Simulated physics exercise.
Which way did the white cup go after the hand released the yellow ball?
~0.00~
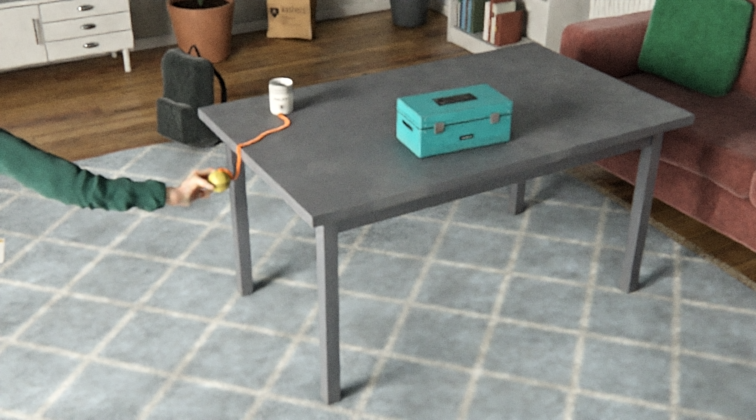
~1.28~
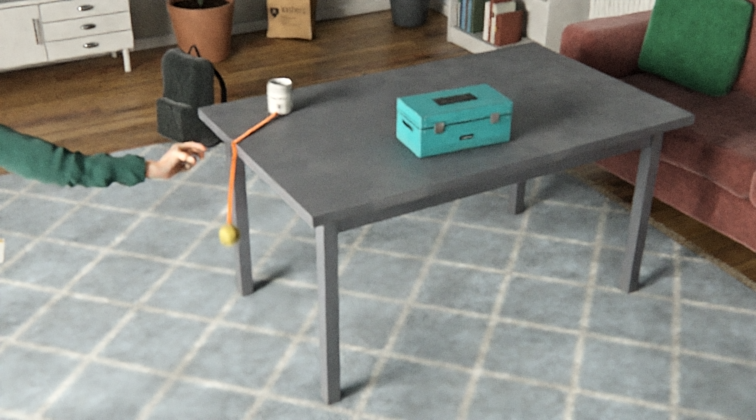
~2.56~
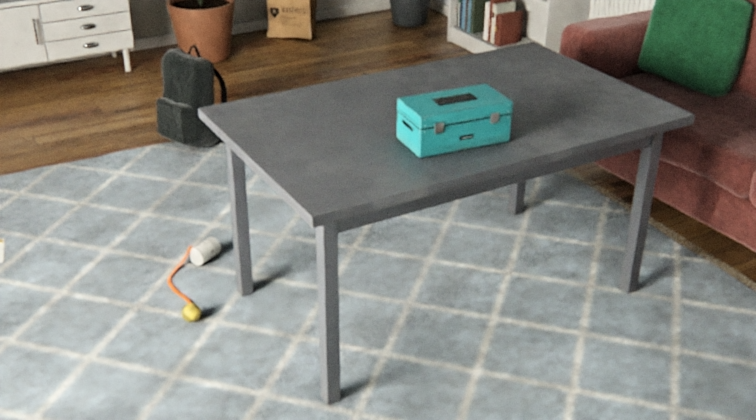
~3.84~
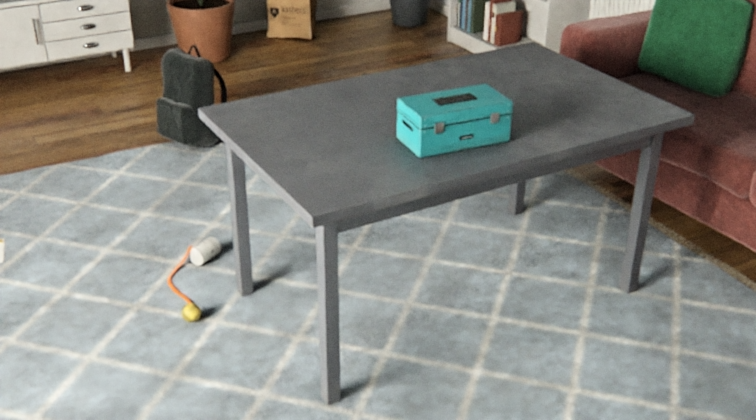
The white cup went down, off the table and onto the rug, where it lay on its side.
